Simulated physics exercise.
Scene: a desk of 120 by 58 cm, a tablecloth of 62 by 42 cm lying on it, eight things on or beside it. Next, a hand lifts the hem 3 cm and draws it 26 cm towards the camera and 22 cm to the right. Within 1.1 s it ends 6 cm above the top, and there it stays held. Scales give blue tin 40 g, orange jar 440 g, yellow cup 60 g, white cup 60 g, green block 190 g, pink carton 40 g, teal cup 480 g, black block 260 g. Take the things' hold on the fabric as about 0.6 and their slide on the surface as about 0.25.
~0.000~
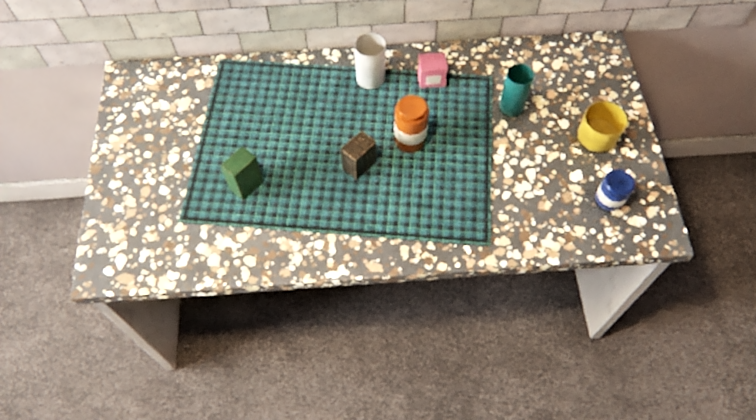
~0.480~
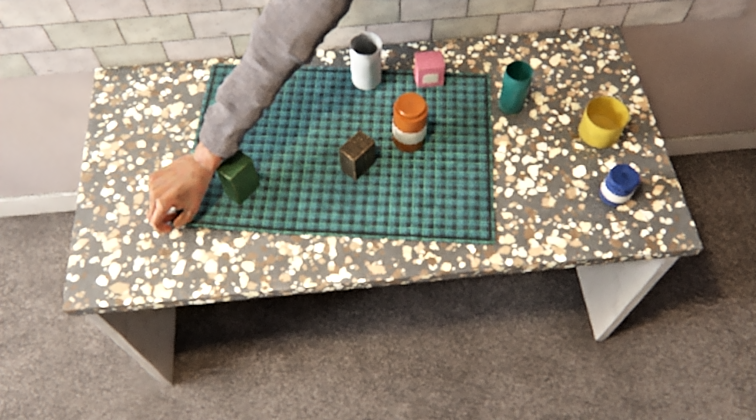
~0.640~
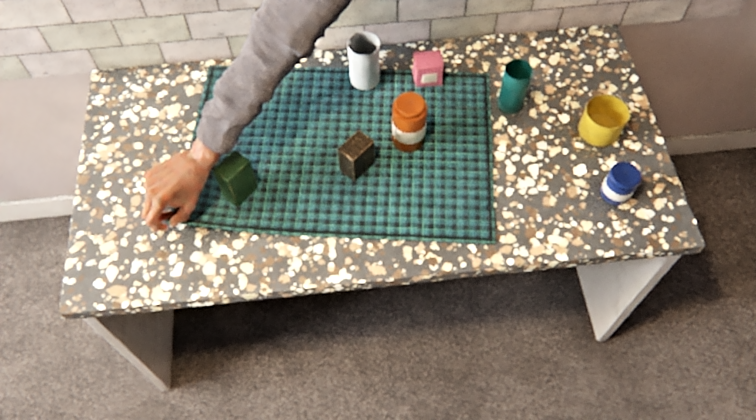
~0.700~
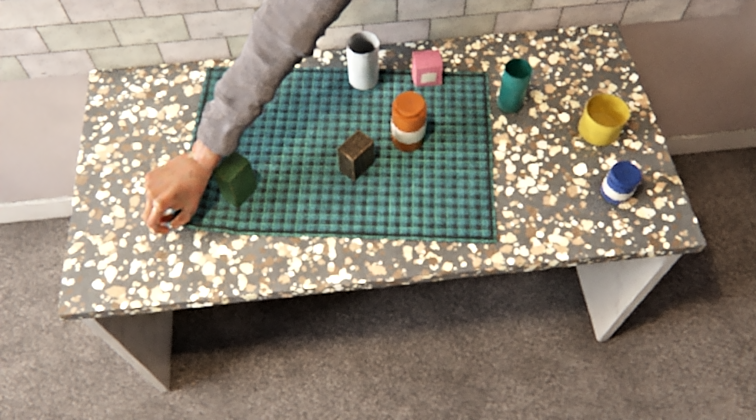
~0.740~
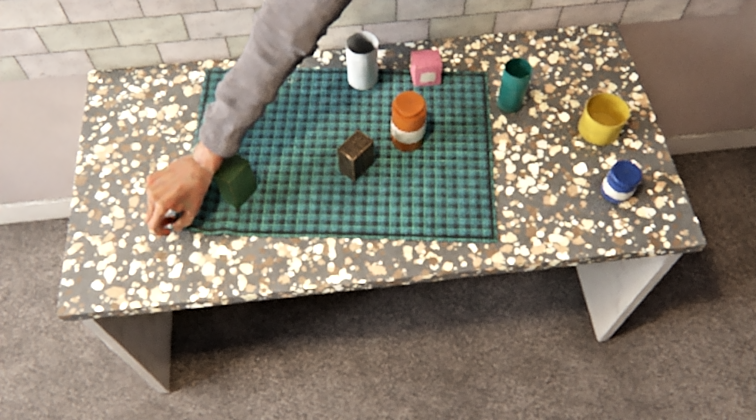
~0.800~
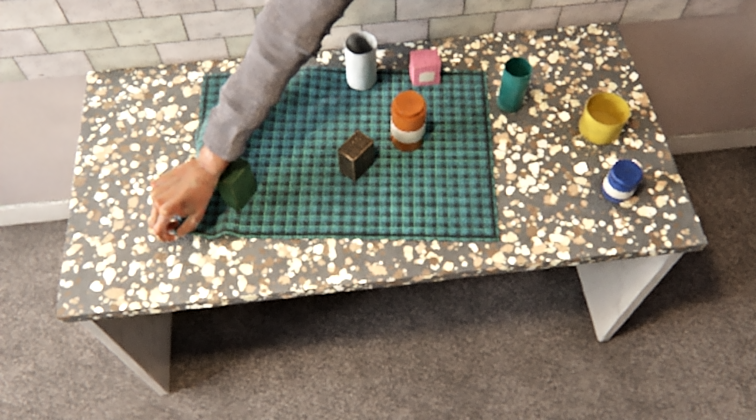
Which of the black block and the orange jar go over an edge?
In the end my guess is the black block ends up on the surface, my guess is the orange jar ends up on the surface.
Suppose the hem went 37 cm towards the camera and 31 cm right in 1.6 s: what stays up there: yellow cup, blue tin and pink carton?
In that case yellow cup holds on, blue tin holds on and pink carton holds on.
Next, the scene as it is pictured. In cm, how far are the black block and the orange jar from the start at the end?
Net shift, approx.: Black block = 8 cm, orange jar = 2 cm.
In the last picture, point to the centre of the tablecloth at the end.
Centre in the last view: Approx. (351, 189).
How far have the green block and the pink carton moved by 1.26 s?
The green block is about 15 cm off and the pink carton about 6 cm.
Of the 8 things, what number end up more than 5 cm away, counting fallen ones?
4.
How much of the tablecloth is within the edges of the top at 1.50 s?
I'd say close to 95 per cent of it.
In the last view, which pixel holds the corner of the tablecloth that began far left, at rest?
Around pixel (173, 215).
At 1.0 s, 100 % of the tablecloth is still over the top; black block 2 cm off its start, green block 8 cm off its start, white cup 4 cm off its start.
At 1.3 s, 100 % of the tablecloth is still over the top; black block 4 cm off its start, green block 15 cm off its start, white cup 8 cm off its start.
At 1.5 s, 95 % of the tablecloth is still over the top; black block 7 cm off its start at (378, 166), orange jar 1 cm off its start at (403, 104), green block 25 cm off its start at (310, 261).
At 1.7 s, 90 % of the tablecloth is still over the top; black block 8 cm off its start, orange jar 2 cm off its start, green block on its side, 32 cm off its start.
At 3.3 s, 90 % of the tablecloth is still over the top; black block 8 cm off its start at (381, 173), orange jar 3 cm off its start at (399, 108), green block over the edge, white cup 16 cm off its start at (309, 87).
